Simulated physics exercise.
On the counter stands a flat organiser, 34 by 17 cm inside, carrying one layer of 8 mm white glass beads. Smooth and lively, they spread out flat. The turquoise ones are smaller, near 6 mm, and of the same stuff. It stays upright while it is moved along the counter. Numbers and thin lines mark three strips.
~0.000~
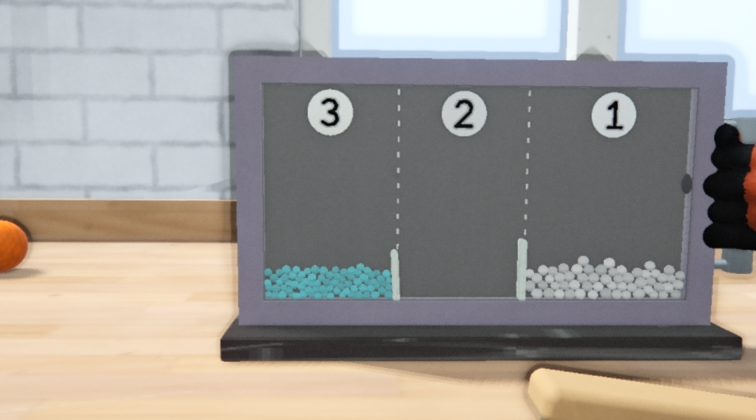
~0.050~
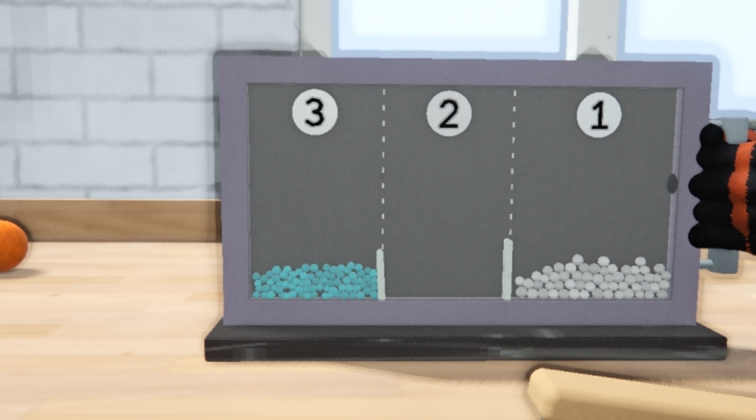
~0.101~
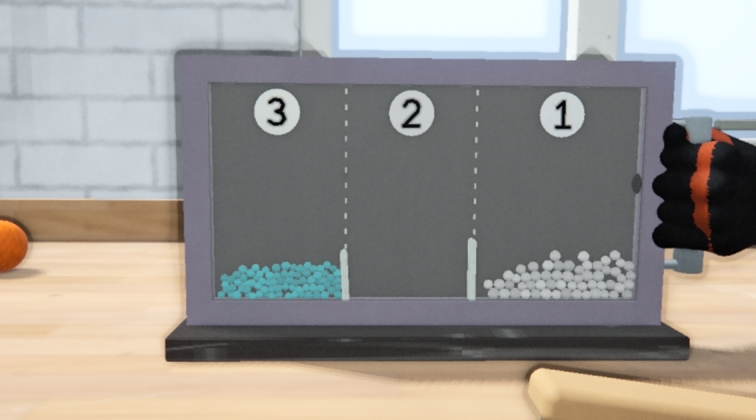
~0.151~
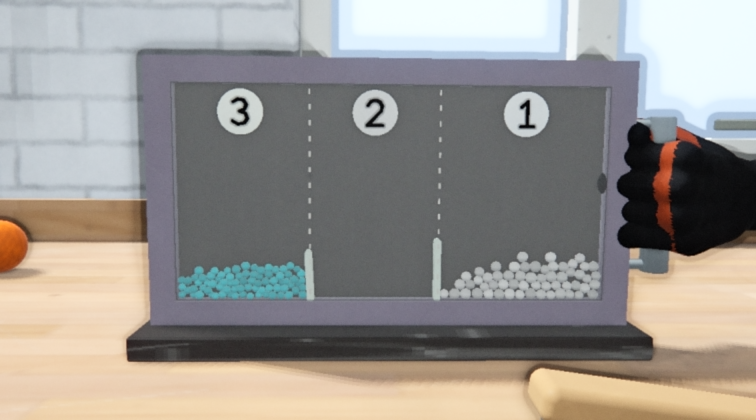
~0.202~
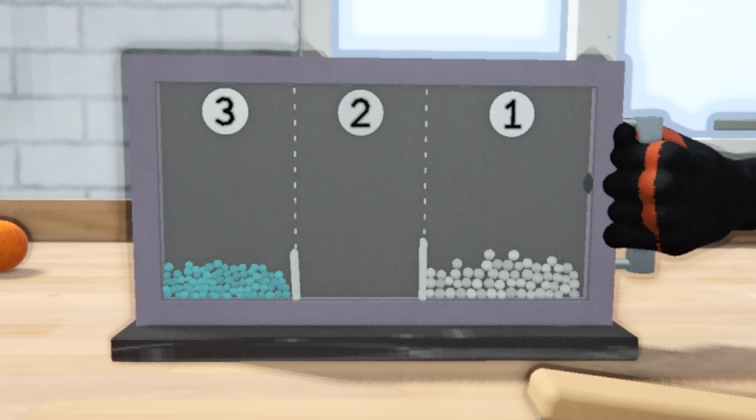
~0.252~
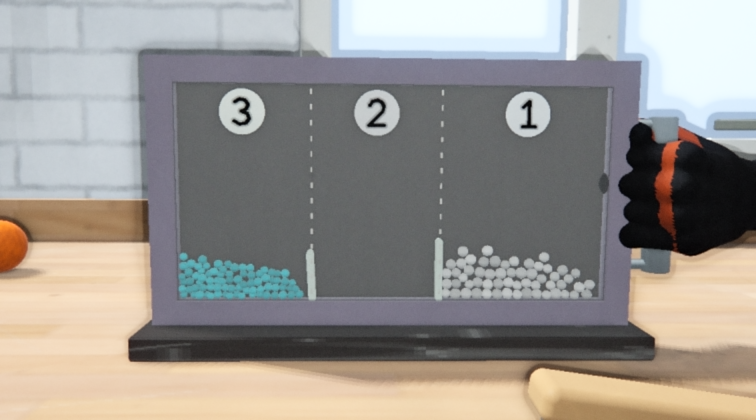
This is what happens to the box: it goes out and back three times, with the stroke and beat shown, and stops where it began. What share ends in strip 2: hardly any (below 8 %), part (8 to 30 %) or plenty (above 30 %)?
No. 2: Hardly any.
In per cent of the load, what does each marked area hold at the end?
Strip 1: 40; strip 2: 0; strip 3: 60.
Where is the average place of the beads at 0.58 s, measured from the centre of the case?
Some 2 cm left and 7 cm below.
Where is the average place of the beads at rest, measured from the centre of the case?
Some 2 cm left and 7 cm below.
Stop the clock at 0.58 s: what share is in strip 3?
Some 60 per cent.
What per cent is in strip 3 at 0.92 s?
Roughly 60 per cent.
After 0.58 s, it is 8 cm to the left; the beads' middle is 2 cm left of and 7 cm below the centre; no. 1, 40 %, no. 3, 60 %.
After 0.92 s, it is 5 cm to the left; the beads' middle is 1 cm left of and 7 cm below the centre; no. 1, 40 %, no. 3, 60 %.
After 1.20 s, it is at its start; the beads' middle is 3 cm left of and 7 cm below the centre; no. 1, 40 %, no. 3, 60 %.
At rest by 1.7 s, it is at its start; no. 1, 40 %, no. 2, 0 %, no. 3, 60 %.
